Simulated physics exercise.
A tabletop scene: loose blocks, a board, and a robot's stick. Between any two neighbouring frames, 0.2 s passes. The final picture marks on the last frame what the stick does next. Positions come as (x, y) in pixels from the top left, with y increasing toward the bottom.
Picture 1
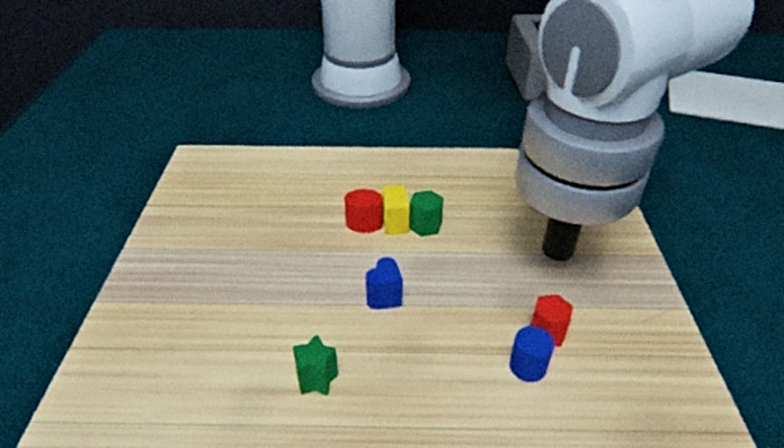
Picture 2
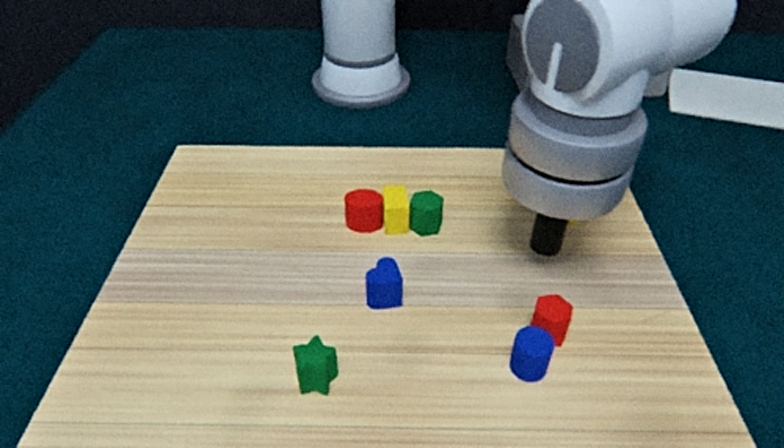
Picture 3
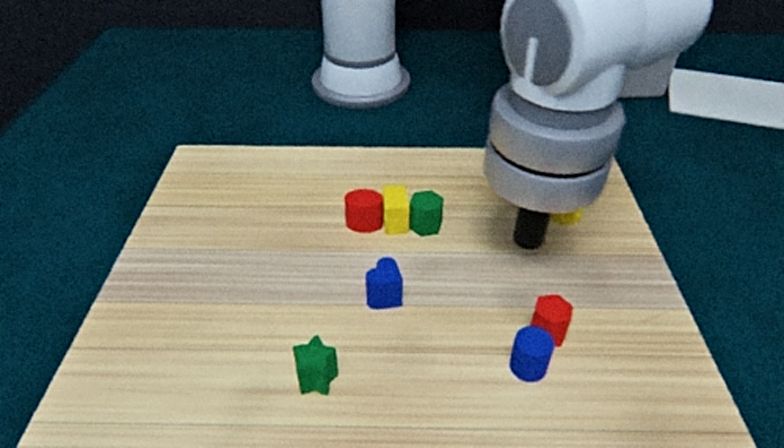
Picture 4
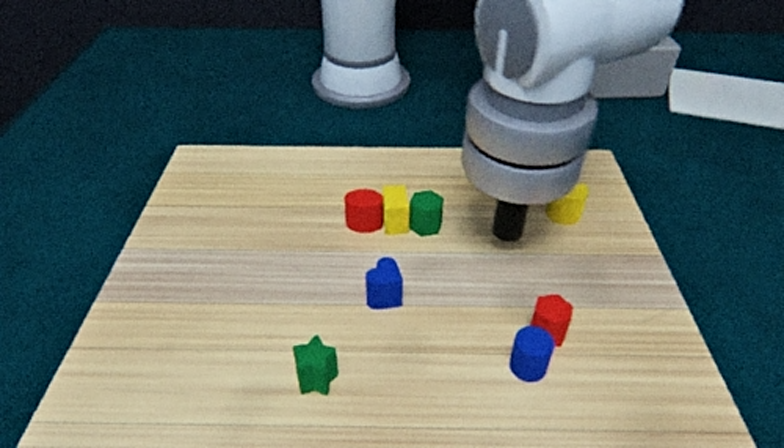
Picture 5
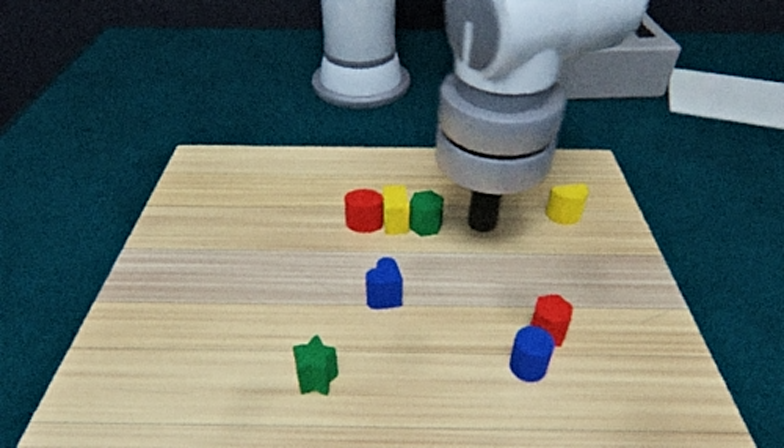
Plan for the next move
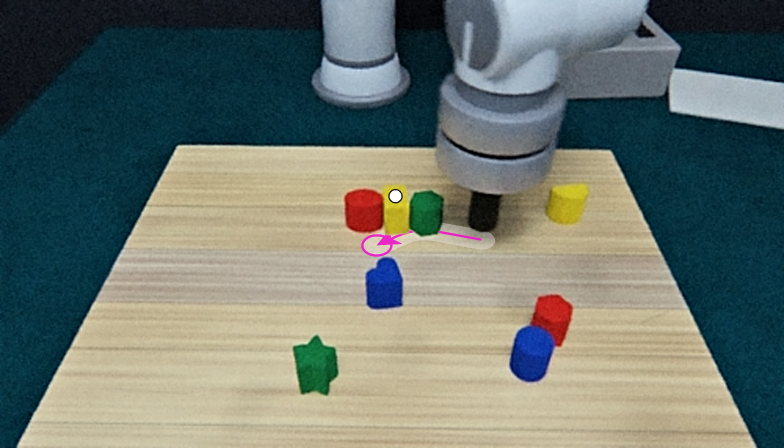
A robot arm with a black stick moved a short way left and slightly back above a wooden table, uncovering a yellow block, while the red, green, blue and yellow blocks all stayed still.
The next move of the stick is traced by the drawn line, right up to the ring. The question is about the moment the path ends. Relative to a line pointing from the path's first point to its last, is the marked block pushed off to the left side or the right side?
It shifts to the right.
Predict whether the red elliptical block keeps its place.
At the end of the path, the red elliptical block has moved off its old spot.
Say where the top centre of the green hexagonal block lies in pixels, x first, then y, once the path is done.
The top centre is at (370, 198).
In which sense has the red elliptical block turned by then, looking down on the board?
It turns counter-clockwise.
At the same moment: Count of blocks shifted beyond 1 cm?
I expect three or more blocks to move.
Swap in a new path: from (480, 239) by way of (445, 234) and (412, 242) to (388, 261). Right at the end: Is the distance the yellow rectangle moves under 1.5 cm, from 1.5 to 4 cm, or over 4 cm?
It's set to move 1.5-4 cm.
The line goes from (480, 239) over (444, 233) and (408, 232) to (377, 245); the dot is on the yellow rectangle.
On the path given first. One third of the way, stick at (445, 216); red elliptical block at (357, 196); yellow rectangle at (389, 195); green hexagonal block at (417, 198).
Two thirds of the way, stick at (408, 216); red elliptical block at (325, 189), turned 45° anticlockwise; yellow rectangle at (362, 185), turned 45° clockwise; green hexagonal block at (384, 195), turned 20° clockwise.
At the end, stick at (377, 229); red elliptical block at (320, 186), turned 70° anticlockwise; blue heart unmoved; yellow rectangle at (357, 183), turned 65° clockwise; green hexagonal block at (370, 198), turned 50° clockwise.
